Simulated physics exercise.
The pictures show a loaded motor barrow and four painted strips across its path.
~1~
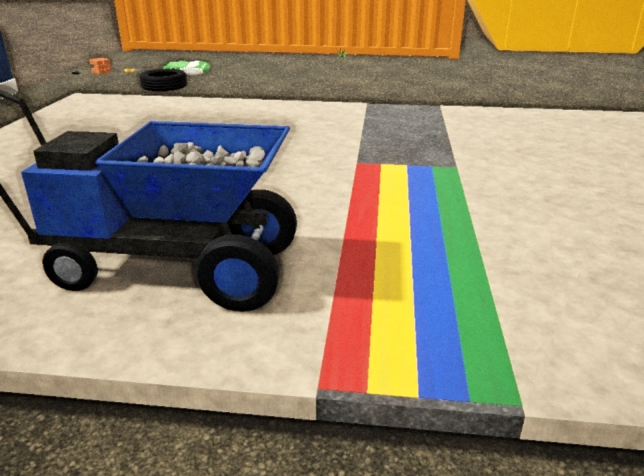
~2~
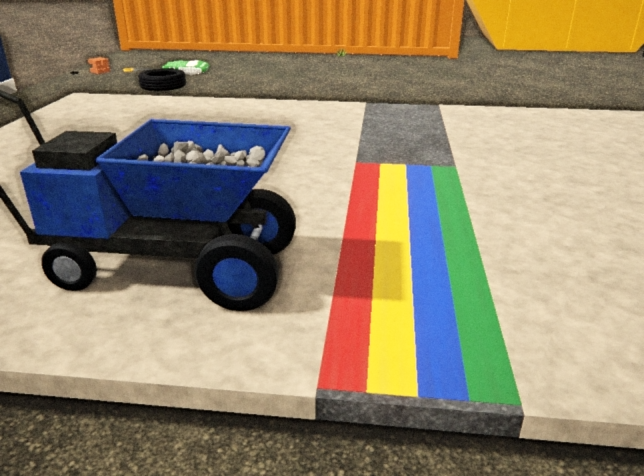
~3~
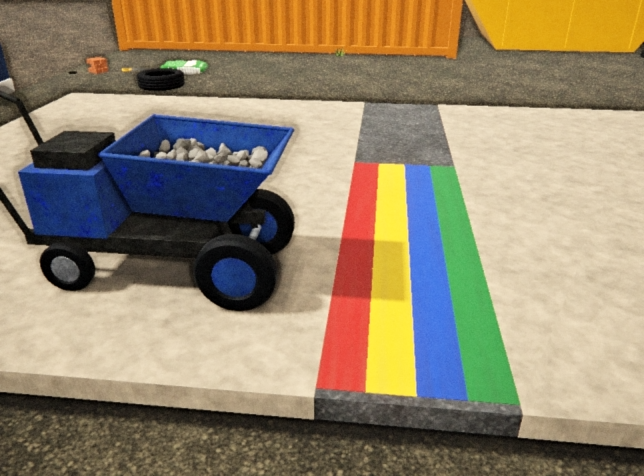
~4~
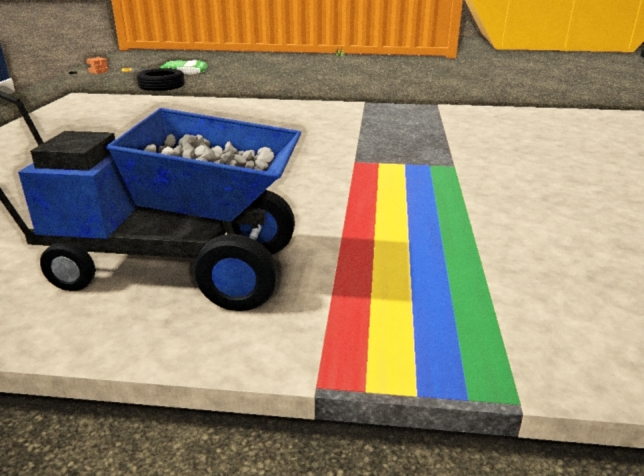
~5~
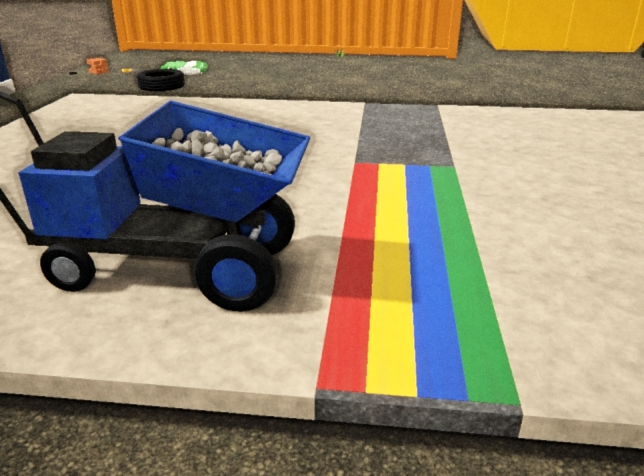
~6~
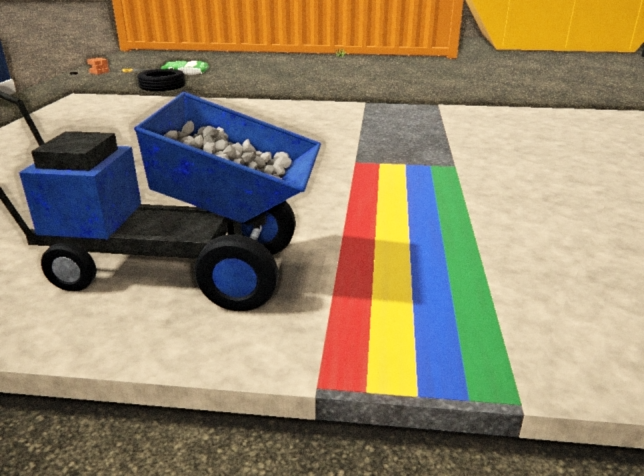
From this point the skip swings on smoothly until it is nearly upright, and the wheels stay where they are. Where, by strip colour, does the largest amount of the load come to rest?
On the yellow strip.
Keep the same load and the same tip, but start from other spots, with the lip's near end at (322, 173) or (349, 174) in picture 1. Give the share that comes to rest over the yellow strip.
Position 1 near 10 %, position 2 near 0 %.
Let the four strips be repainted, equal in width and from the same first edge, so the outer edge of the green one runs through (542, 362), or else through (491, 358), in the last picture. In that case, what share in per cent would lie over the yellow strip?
Shares in turn: 40 %; 40 %.
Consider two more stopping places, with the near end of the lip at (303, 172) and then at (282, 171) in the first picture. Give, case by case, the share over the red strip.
0 and 0 percent, in that order.
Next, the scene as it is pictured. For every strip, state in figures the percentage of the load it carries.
Red strip: 10 %, yellow strip: 40 %, blue strip: 20 %, green strip: 5 %.
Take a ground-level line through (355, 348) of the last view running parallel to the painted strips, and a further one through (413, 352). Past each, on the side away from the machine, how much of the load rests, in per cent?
The first comes to 70 %, the second to 20 %.
Just after the last frame, skip tipped steeply; every one in the skip.
A moment on, skip tipped right over; the larger part in the skip; just a few over the red strip; about a tenth over the yellow strip.
Further on, skip tipped right over; roughly a quarter in the skip; about a tenth over the red strip; roughly a third over the yellow strip; roughly a quarter over the blue strip; just a few over the green strip; just a few off the paint.
When it is over, skip tipped right over; roughly a quarter in the skip; about a tenth over the red strip; roughly a third over the yellow strip; roughly a quarter over the blue strip; just a few over the green strip; just a few off the paint.
